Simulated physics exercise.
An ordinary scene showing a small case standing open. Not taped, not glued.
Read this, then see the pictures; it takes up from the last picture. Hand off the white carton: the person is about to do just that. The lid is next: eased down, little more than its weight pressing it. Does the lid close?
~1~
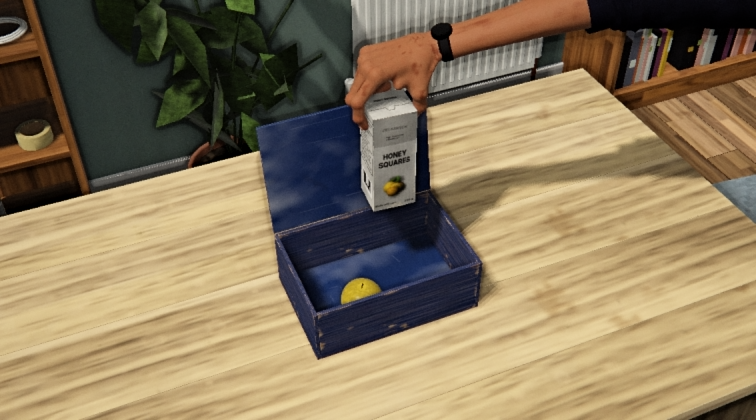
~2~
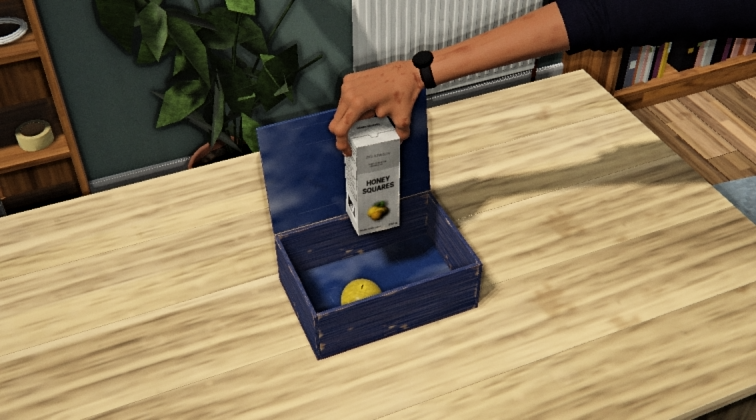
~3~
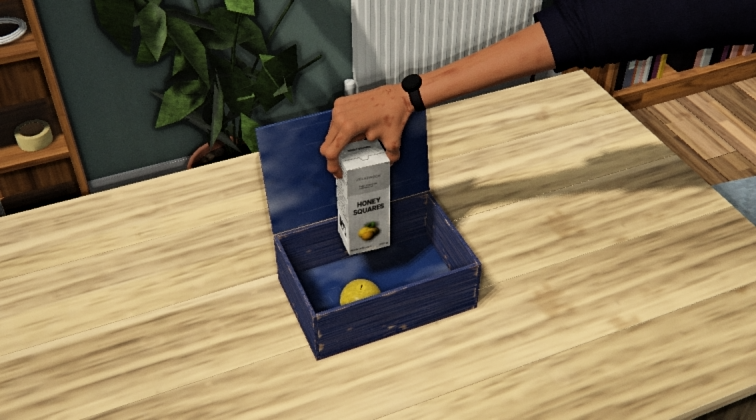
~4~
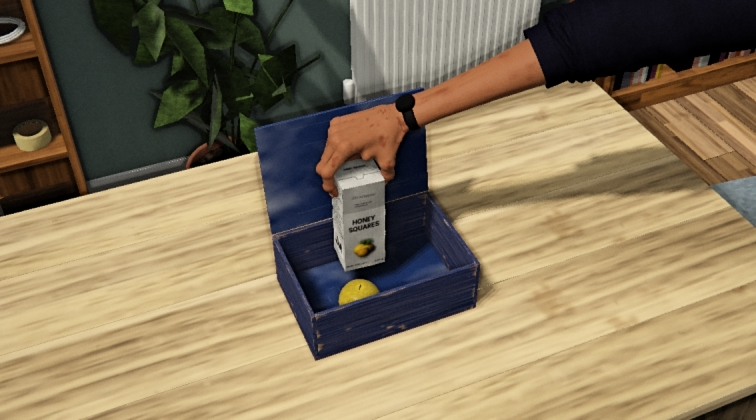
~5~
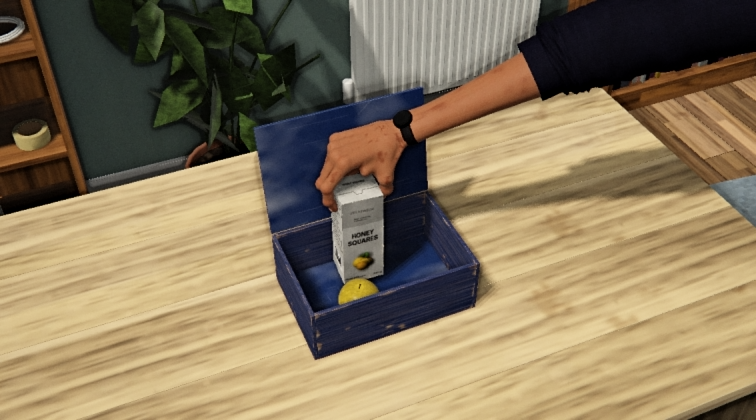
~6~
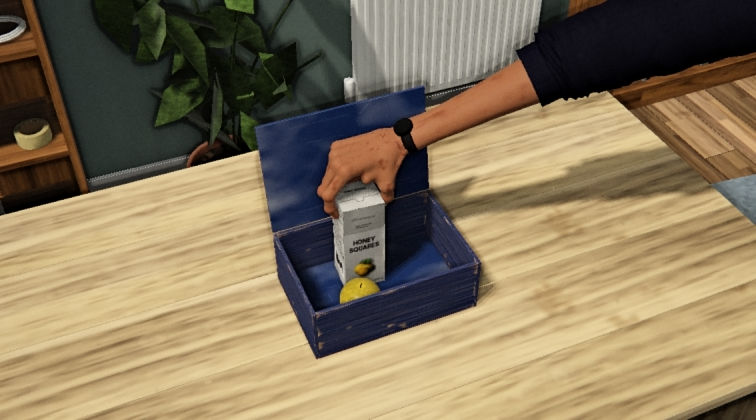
No.
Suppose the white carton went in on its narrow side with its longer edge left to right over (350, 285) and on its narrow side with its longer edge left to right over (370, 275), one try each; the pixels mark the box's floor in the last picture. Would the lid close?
The first attempt leaves the lid fully closed, while the second leaves it fully closed.
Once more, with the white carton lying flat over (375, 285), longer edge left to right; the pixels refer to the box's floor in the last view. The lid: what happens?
Packed like that, it goes down completely.
Then, 1.00 s past the last view, lid starting down.
Then, 1.20 s past the last view, white carton resting near (359, 236).
Finally, lid 76° above the rim; both still in place. Final places as the last picture's camera would see them, white carton near (359, 237).
